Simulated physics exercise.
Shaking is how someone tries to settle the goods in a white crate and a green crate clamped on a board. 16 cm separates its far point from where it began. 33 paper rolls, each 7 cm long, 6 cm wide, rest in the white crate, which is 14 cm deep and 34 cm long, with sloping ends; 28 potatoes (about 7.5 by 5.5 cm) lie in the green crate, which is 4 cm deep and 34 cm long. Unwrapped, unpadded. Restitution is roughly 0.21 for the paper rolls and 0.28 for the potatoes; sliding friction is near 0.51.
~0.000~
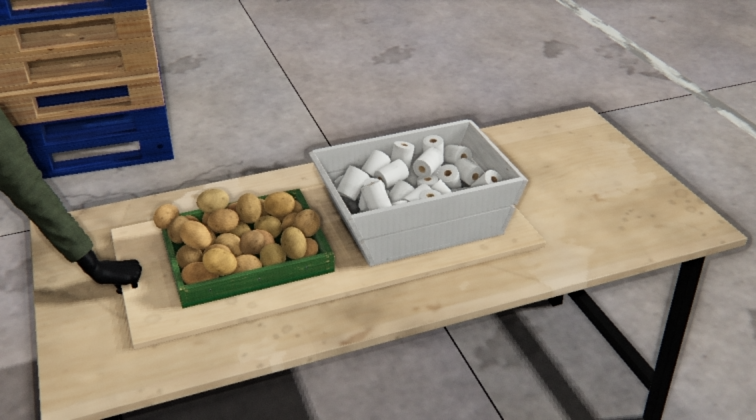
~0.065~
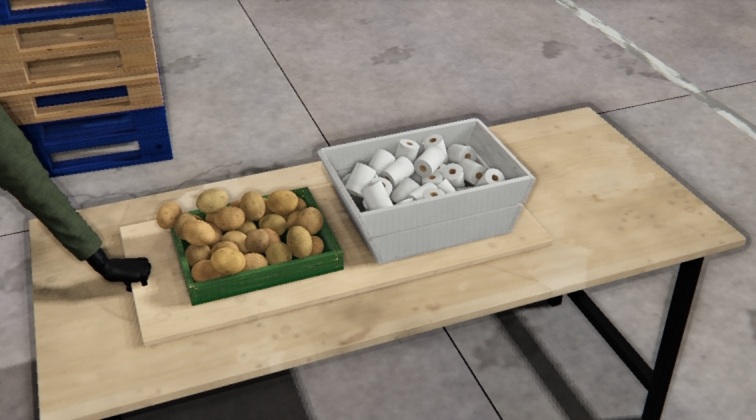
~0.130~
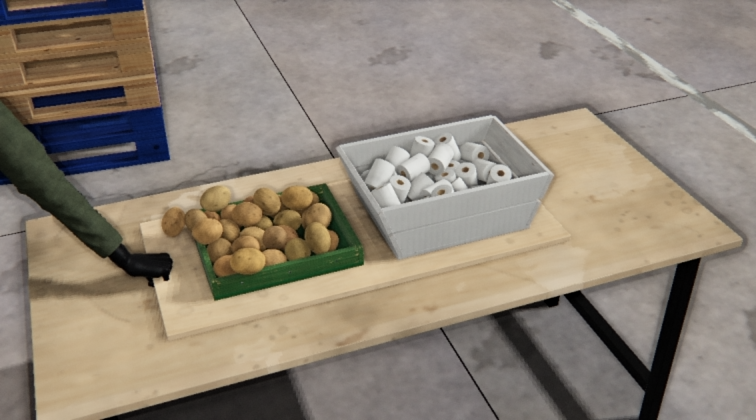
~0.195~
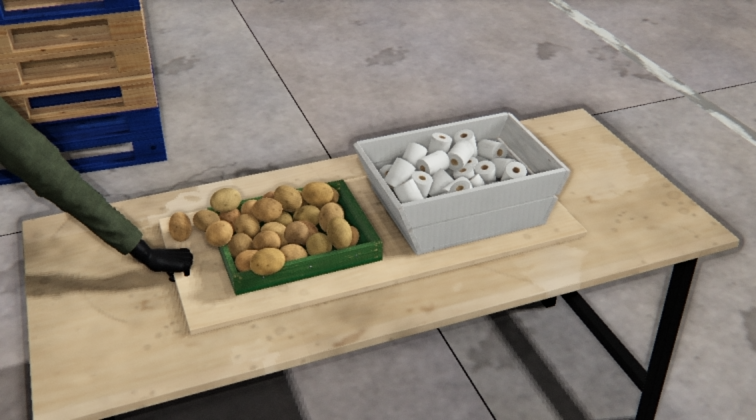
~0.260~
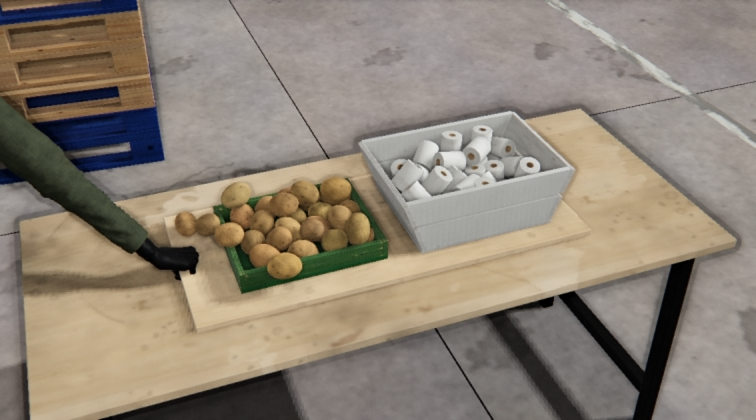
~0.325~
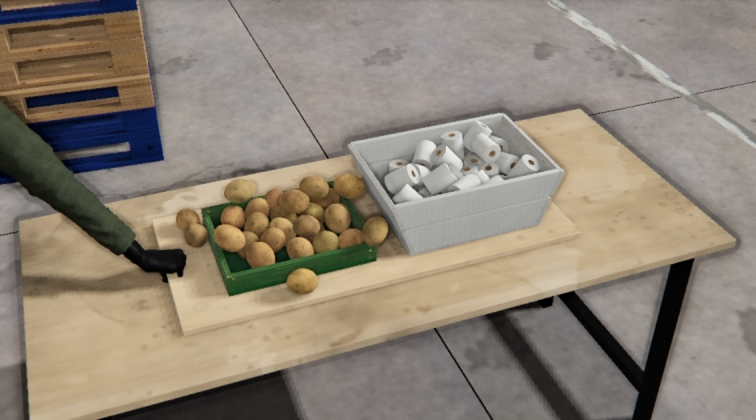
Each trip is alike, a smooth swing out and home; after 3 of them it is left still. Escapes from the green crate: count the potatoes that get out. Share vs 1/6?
I expect it to lose a bigger share than one sixth.
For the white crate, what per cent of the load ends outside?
The white crate comes in at 0 in a hundred.
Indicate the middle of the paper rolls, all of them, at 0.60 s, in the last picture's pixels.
Centre approx. at (410, 195).
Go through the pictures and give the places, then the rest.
In the first frame (places track the rim corner closest to us here; the camera pans a little), green crate (184, 287); white crate (352, 217); 0 cm along; all still inside.
Green crate (194, 285); white crate (361, 215); 2 cm along, in the second frame.
Green crate (217, 280); white crate (382, 210); 8 cm along; 1 out, the lowest potato at (174, 222), in the third frame.
Green crate (238, 274); white crate (402, 206); 14 cm along; 4 out, the lowest potato at (180, 227), in the fourth frame.
Green crate (244, 273); white crate (407, 204); 16 cm along; 3 out, the lowest potato at (187, 224), in the fifth frame.
Green crate (232, 275); white crate (396, 206); 13 cm along; 3 out, the lowest potato at (188, 220), in the sixth frame.
After 0.60 s, the white crate has all 33 and the green crate is down by 5 of 28.
After 0.94 s, the white crate has all 33 and the green crate is down by 7 of 28.
After 1.41 s, the white crate has all 33 and the green crate is down by 9 of 28.
When it is over (at 2.02 s), the white crate has all 33 and the green crate is down by 10 of 28. Asked share, 10 of 28, 36 per cent.
